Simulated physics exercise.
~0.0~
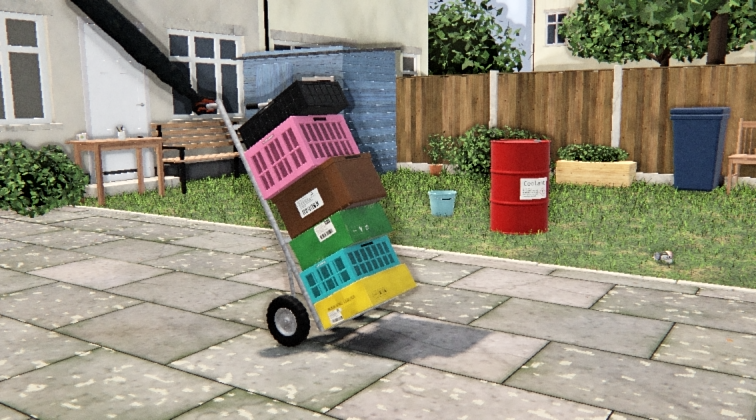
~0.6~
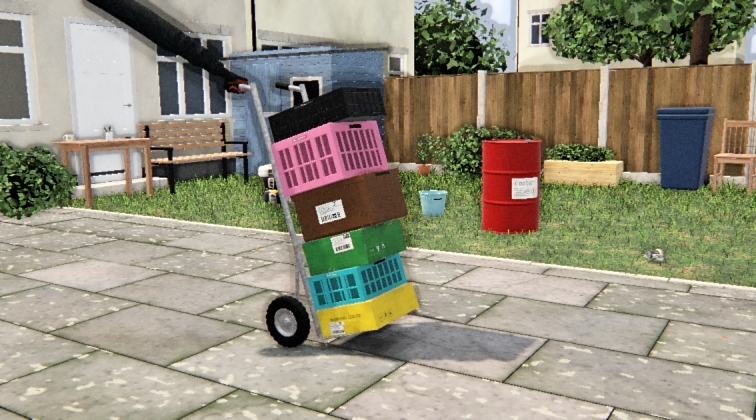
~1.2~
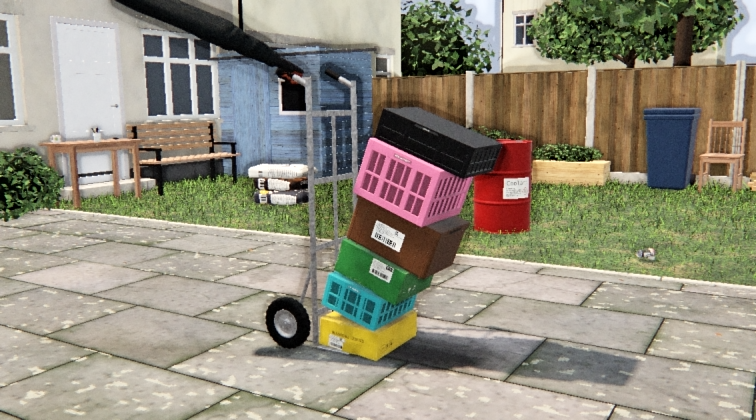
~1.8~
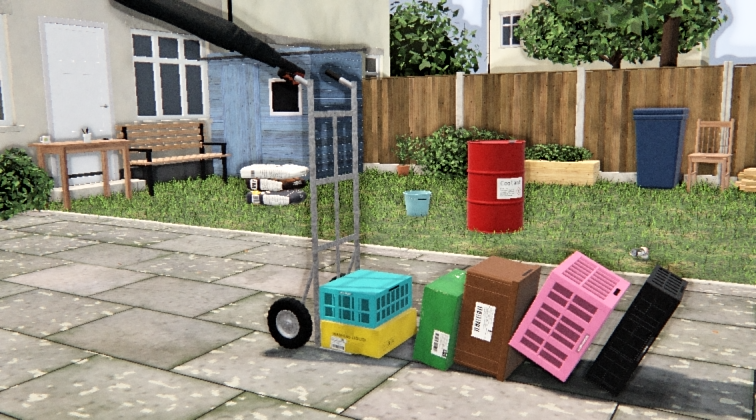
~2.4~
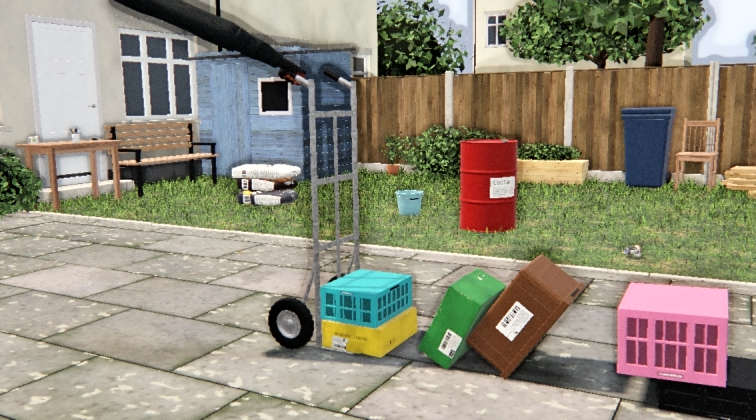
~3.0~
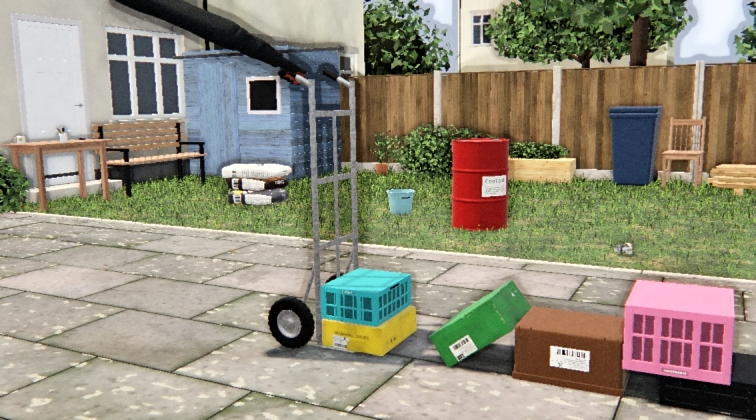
Stack of colourful crates and boxes toppling off a hand truck swinging upright on a patio, only turquoise and yellow staying on.
